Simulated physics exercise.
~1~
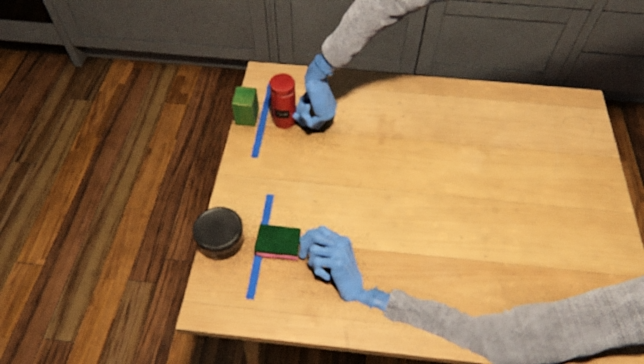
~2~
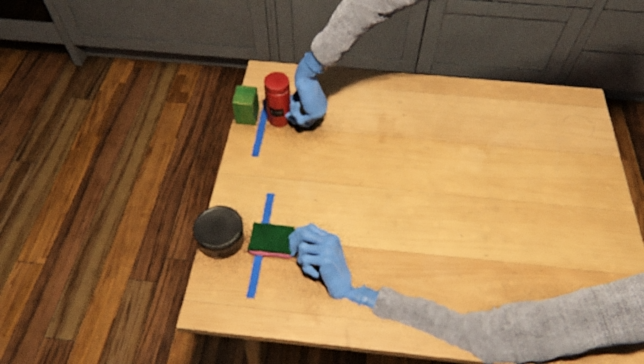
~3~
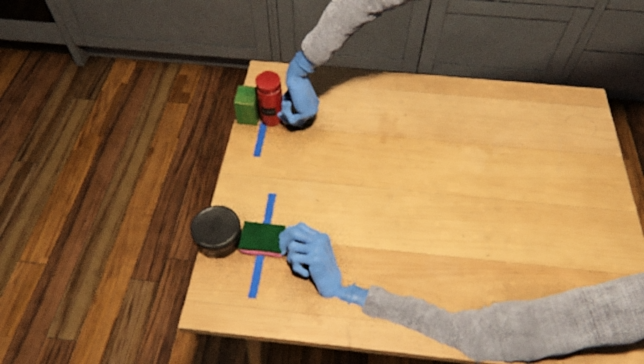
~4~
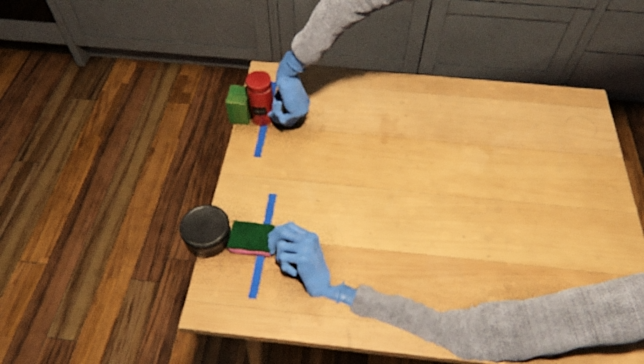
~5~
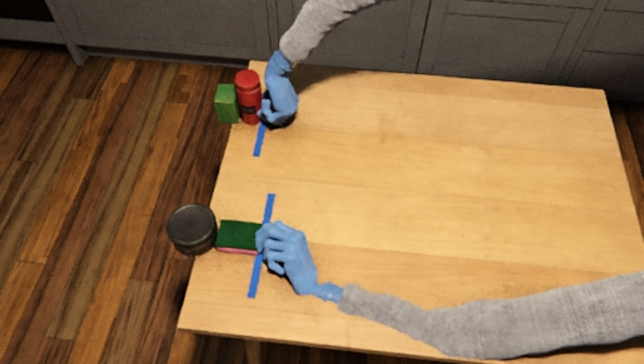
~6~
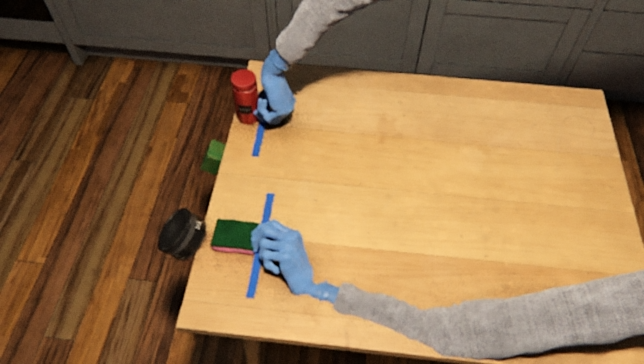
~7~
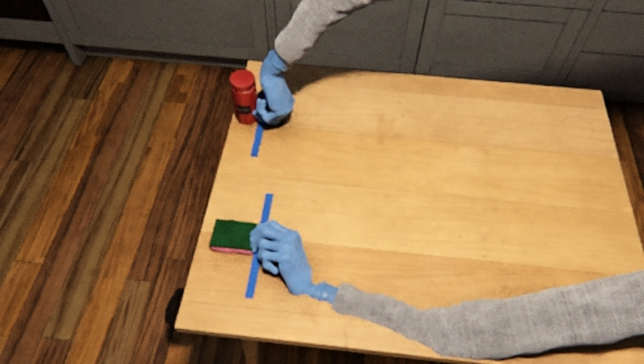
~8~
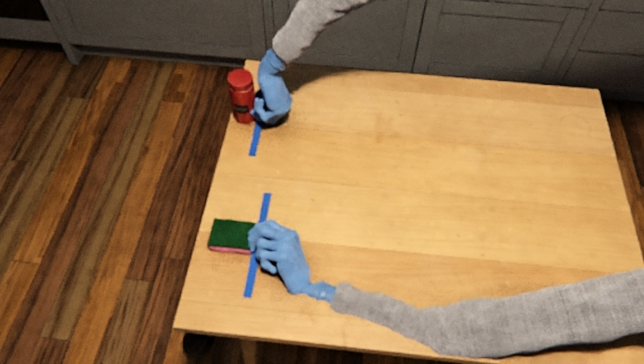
At a table's left edge, gloved hands push a jar and sponge, knocking two objects off.
